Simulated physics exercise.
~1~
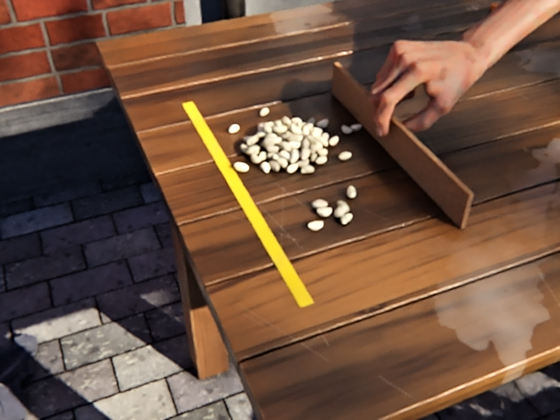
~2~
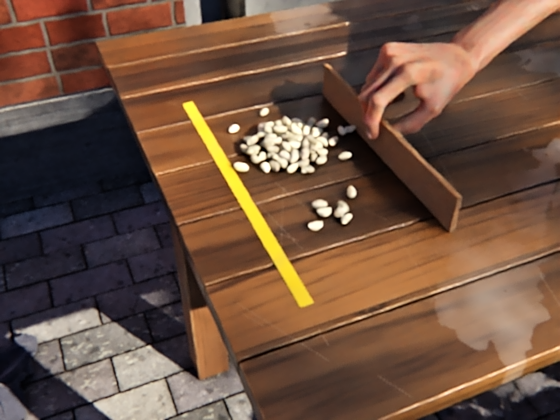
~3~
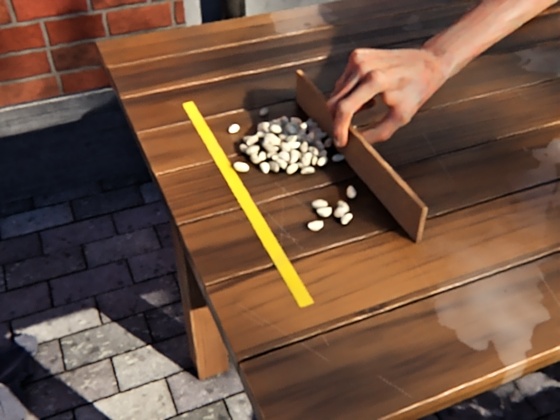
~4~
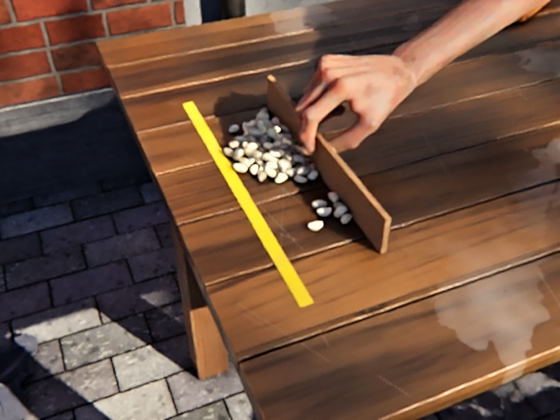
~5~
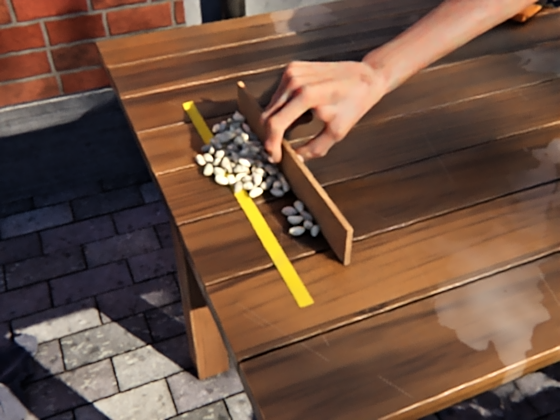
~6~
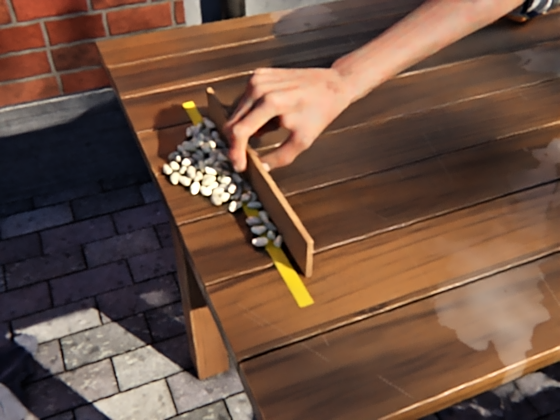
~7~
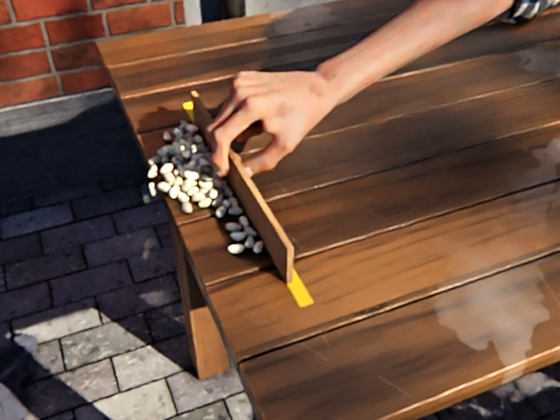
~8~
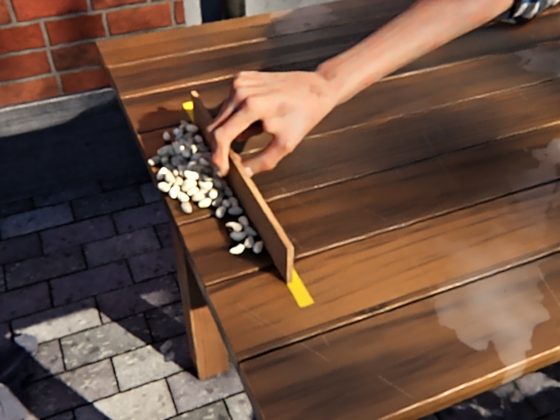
A hand slides a board left, pushing white beans across yellow tape to the table's edge.
